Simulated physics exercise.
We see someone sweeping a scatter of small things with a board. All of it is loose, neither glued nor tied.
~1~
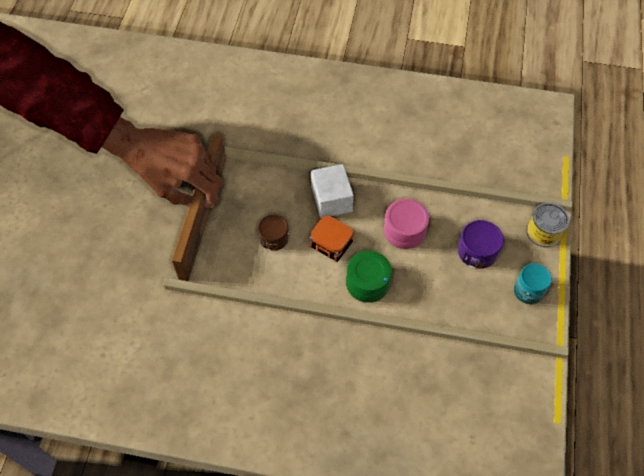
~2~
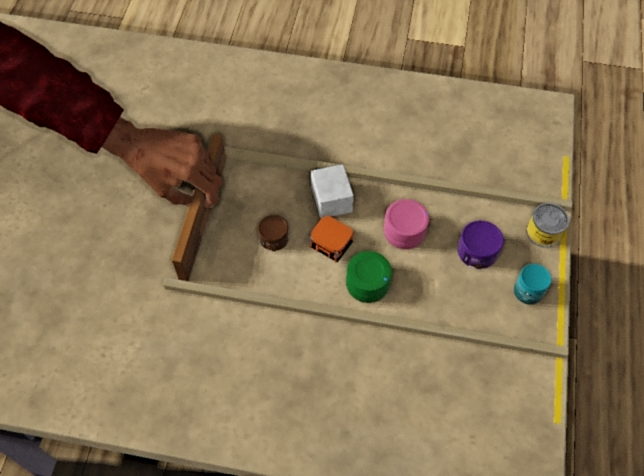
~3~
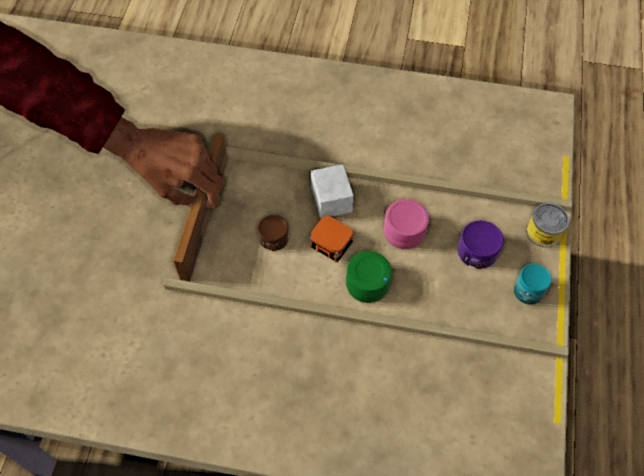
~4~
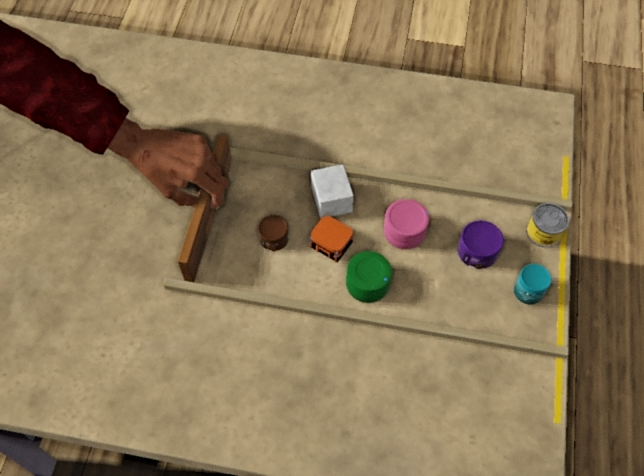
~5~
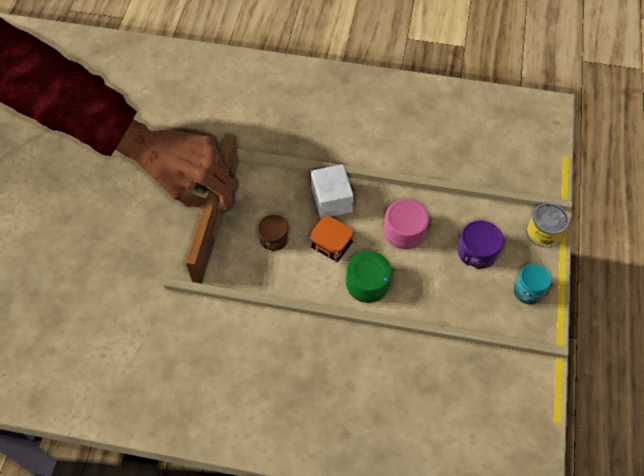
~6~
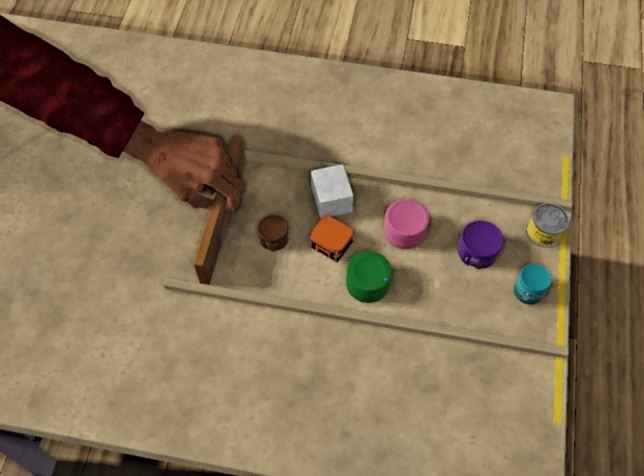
At first, a hand in a dark red sleeve holds a wooden board upright at the left of a track scattered with small tubs, a white block and an orange item. The hand then slides the board slowly a short way right, toward the brown tub, while all the objects stay still.
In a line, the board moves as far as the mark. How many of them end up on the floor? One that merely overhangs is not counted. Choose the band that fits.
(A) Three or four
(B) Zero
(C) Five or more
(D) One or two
Answer: C.
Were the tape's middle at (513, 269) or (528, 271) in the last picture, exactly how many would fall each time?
Counts: 2, 4.
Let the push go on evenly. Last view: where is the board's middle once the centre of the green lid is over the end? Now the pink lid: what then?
First near (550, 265), second near (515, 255).
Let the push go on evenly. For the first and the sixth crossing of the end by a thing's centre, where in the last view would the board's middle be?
First: Around (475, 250). Next: Around (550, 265).
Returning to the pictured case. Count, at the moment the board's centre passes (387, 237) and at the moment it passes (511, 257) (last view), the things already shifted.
Counting first: 5, next 8.
Soon after, none off yet; yellow tin at rest near (547, 225); turquoise tub at rest near (532, 285); purple tub at rest near (480, 245).
At rest, the number that fall off is five or more; fallen, brown tub, white block, orange case, green lid, pink lid, purple tub, turquoise tub and yellow tin.
